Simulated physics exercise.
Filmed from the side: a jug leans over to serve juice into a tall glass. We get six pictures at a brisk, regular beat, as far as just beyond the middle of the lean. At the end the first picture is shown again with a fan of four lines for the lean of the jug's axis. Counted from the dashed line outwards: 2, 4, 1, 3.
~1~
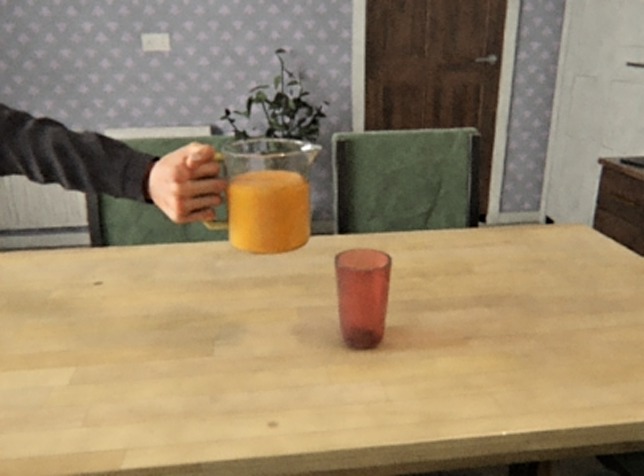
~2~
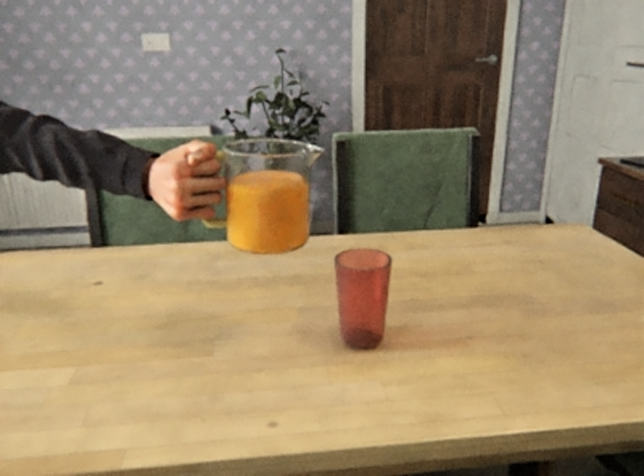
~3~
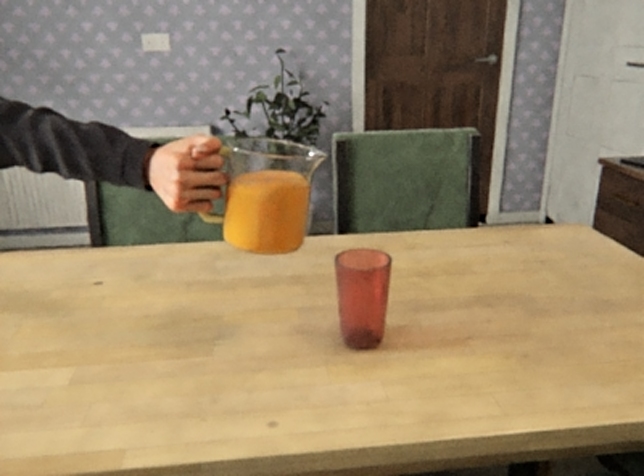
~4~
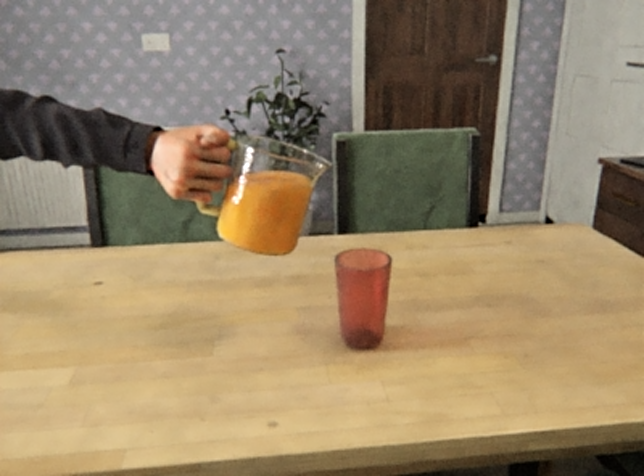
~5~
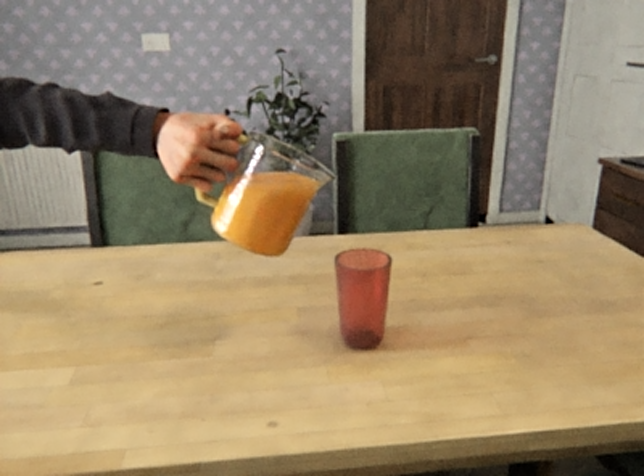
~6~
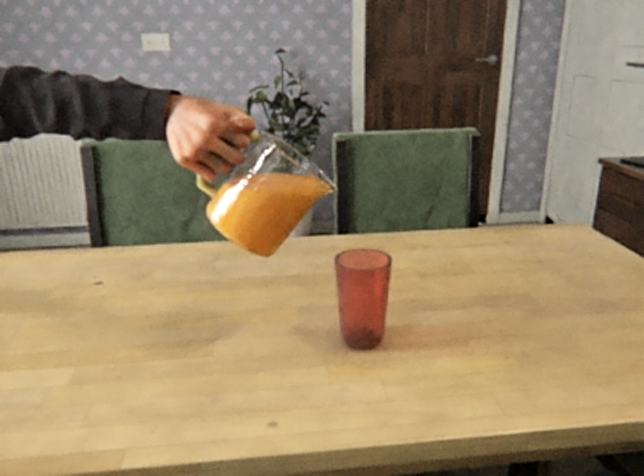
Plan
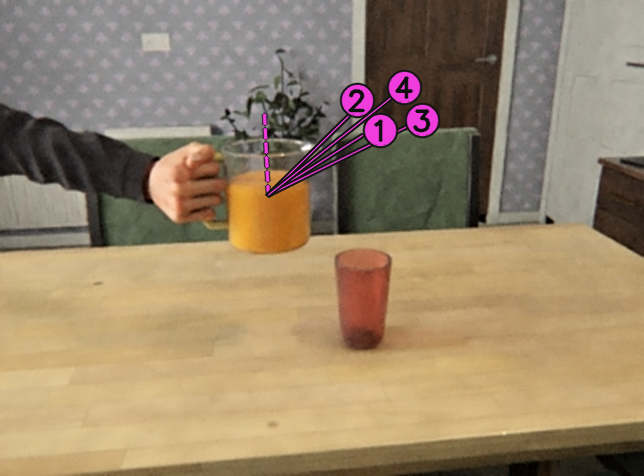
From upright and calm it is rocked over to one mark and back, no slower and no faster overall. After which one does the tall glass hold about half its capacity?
Line 1.
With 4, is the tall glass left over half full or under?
Under half.
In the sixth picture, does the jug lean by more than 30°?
Yes.
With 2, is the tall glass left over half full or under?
Under.
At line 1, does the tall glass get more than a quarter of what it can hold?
Yes, clearly.
In magenta, 1 at (362, 135); 2 at (348, 116); 3 at (406, 126); 4 at (390, 98).
With 1, the tall glass ends with about 47 % of what it can hold.
With 2, the tall glass ends with about 16 % of what it can hold.
With 3, the tall glass ends with about 66 % of what it can hold.
With 4, the tall glass ends with about 29 % of what it can hold.
